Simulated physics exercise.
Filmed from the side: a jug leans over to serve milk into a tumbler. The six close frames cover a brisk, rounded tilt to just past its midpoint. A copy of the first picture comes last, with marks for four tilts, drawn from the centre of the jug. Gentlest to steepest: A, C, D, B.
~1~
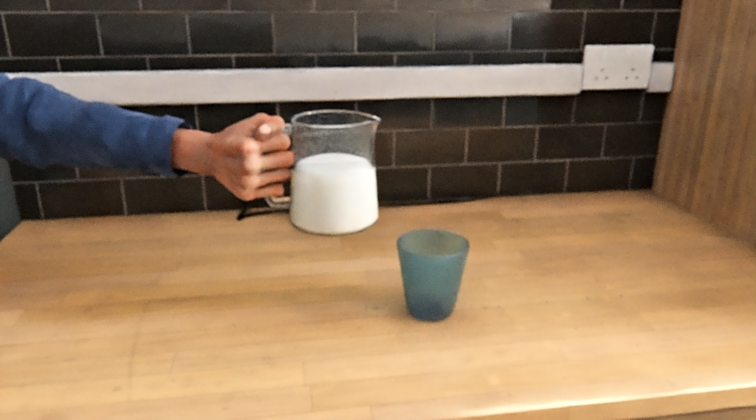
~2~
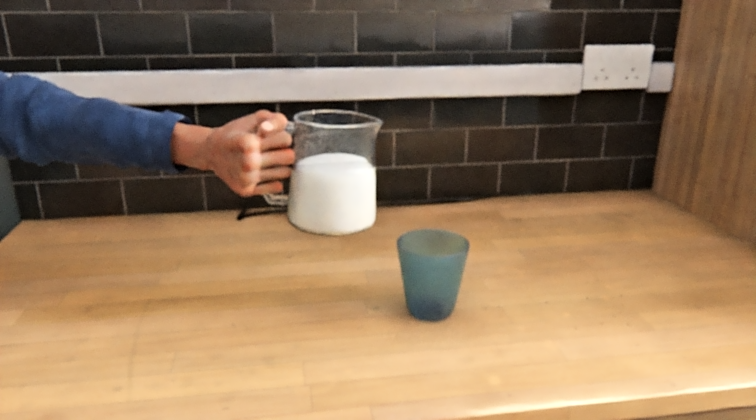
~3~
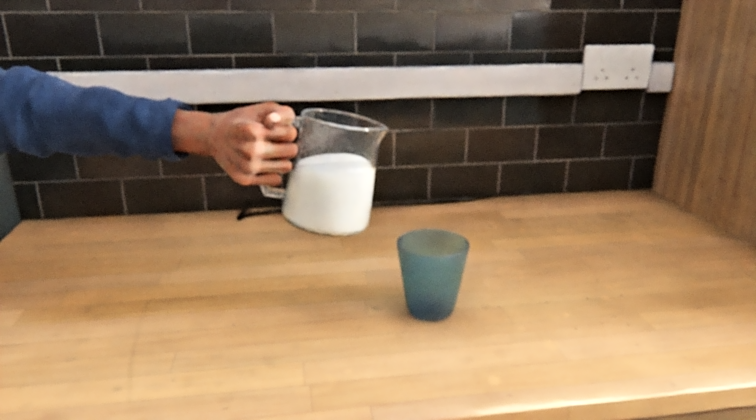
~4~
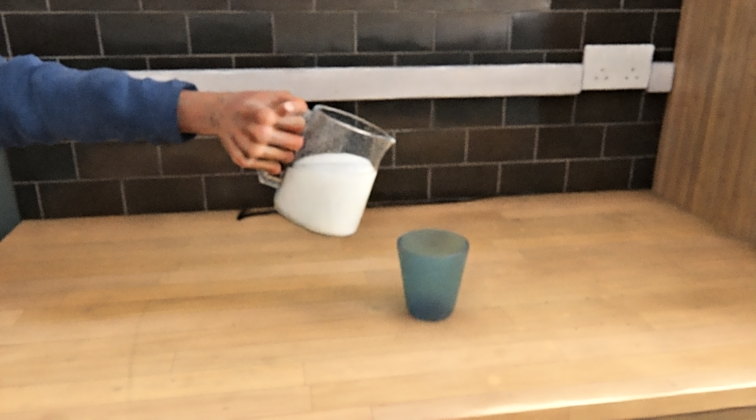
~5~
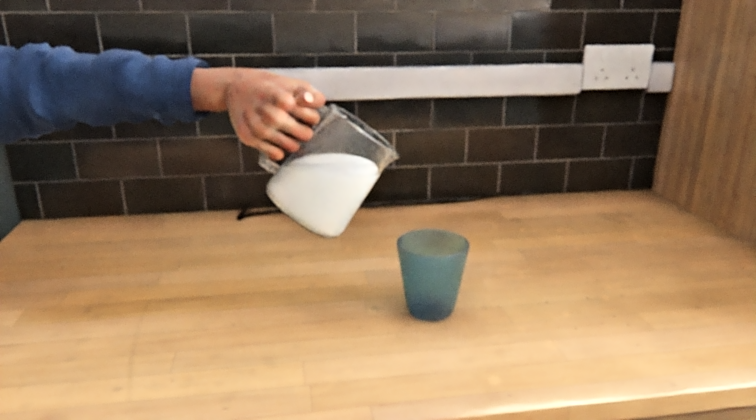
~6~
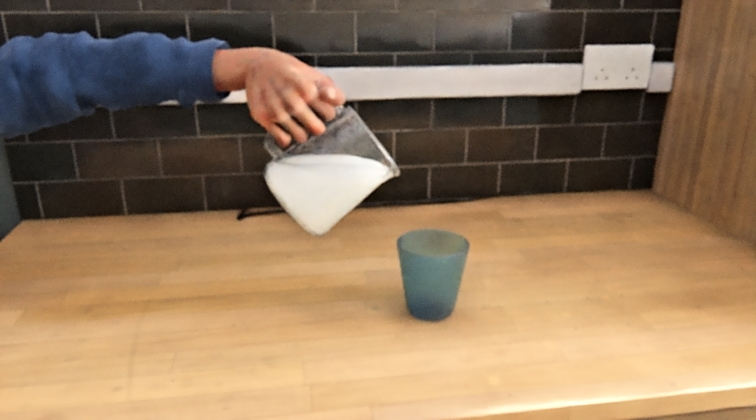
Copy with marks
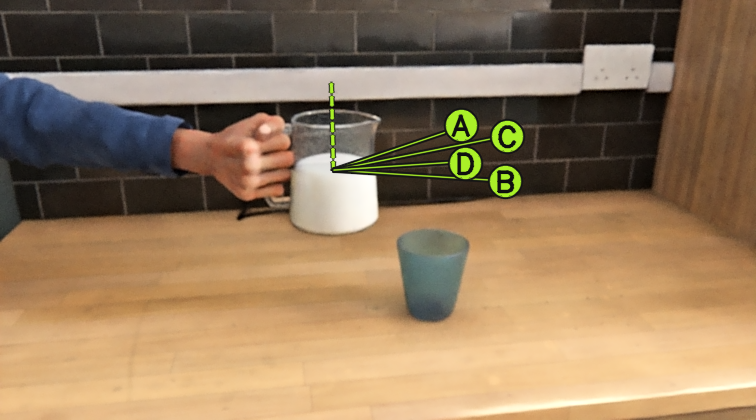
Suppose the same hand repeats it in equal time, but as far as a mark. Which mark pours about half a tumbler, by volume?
Best: A.
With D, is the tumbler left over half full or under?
Over.
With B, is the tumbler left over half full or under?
Over.
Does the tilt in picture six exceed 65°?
No, it does not.
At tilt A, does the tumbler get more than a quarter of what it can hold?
Yes, it does.
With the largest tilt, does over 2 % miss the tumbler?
Yes.
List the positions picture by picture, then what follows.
The first frame shows upright, lip at (379, 120); rim of the tumbler round (433, 242); nothing has left yet.
The second frame shows tipped about 3°, lip at (381, 122); nothing has left yet.
The third frame shows tipped about 10°, lip at (387, 128); nothing has left yet.
The fourth frame shows tipped about 22°, lip at (394, 140); nothing has left yet.
The fifth frame shows tipped about 37°, lip at (398, 156); nothing has left yet.
The sixth frame shows tipped about 52°, lip at (399, 173); nothing has left yet.
In lime, A at (445, 132); B at (488, 180); C at (490, 139); D at (448, 162).
With A, the tumbler ends with about 50 % of what it can hold.
With B, the tumbler ends with about 88 % of what it can hold; 18 % of the milk is spilt.
With C, the tumbler ends with about 66 % of what it can hold; 6 % of the milk is spilt.
With D, the tumbler ends with about 78 % of what it can hold; 12 % of the milk is spilt.
